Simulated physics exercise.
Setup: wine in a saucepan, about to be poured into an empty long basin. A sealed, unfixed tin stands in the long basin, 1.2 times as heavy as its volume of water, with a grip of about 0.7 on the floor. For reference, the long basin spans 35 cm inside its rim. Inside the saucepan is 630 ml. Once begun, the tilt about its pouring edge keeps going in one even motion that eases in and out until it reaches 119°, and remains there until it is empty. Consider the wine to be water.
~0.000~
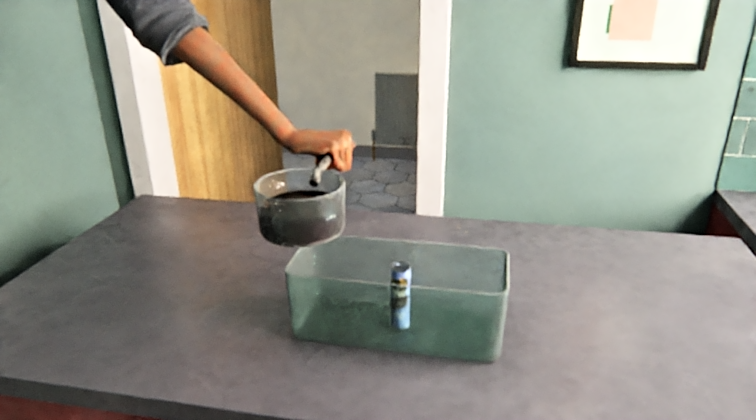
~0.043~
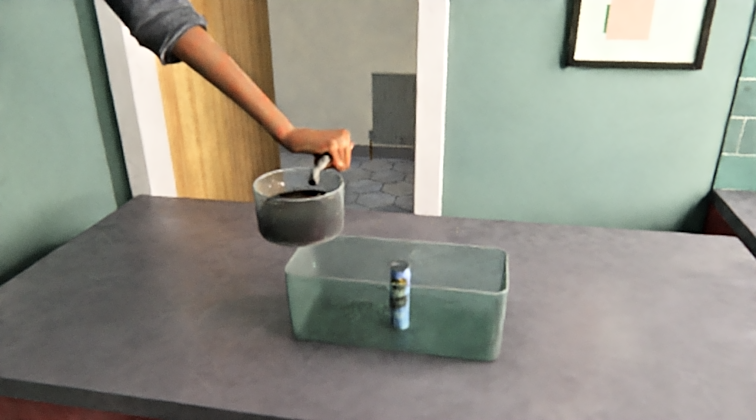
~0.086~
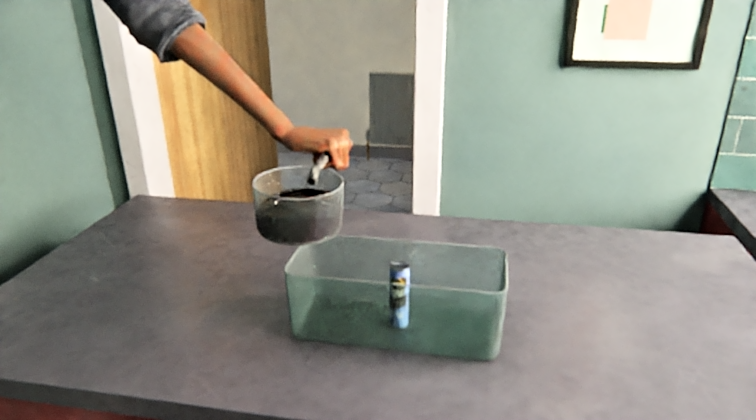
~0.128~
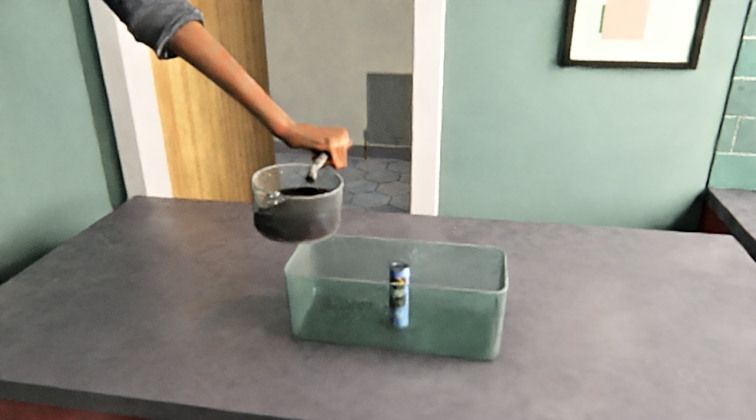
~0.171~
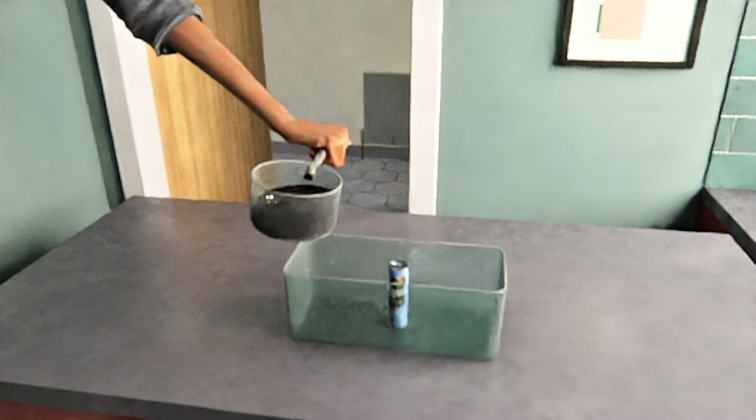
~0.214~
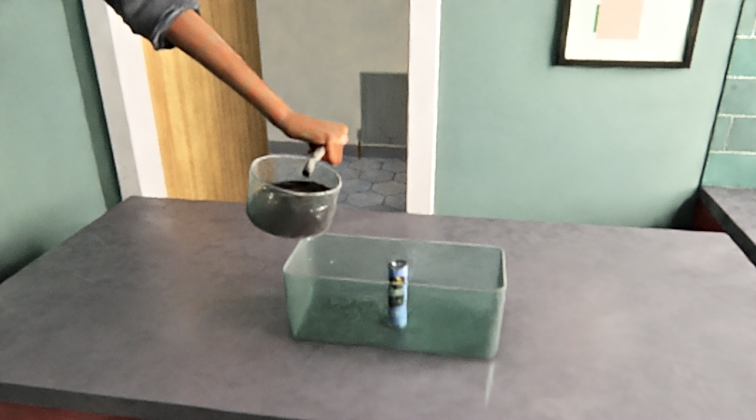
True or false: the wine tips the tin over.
False.
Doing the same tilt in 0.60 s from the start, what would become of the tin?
Result: Tin upright.
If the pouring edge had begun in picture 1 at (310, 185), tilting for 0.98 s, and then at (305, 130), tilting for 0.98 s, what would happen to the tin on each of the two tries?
Run one: It tumbles. Run two: It tumbles.
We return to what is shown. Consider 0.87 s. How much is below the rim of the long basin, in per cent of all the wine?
It works out near 70 per cent.
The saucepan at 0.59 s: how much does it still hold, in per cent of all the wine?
Close to 70 in a hundred.
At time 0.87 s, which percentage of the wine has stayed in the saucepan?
I'd estimate some 8 per cent.
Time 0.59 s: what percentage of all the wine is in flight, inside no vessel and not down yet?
Close to 28 in a hundred.
After 0.59 s the tilt is 79° and 71 per cent is still to pour; the tin stands where it began.
After 0.87 s the tilt is 115° and 8 per cent is still to pour; the tin stands where it began.
After 1.16 s the tilt is 119° and 0 per cent is still to pour; the tin stands where it began.
After 1.48 s the tilt is 119° and 0 per cent is still to pour; the tin stands where it began.
In the end the tin stands where it began.
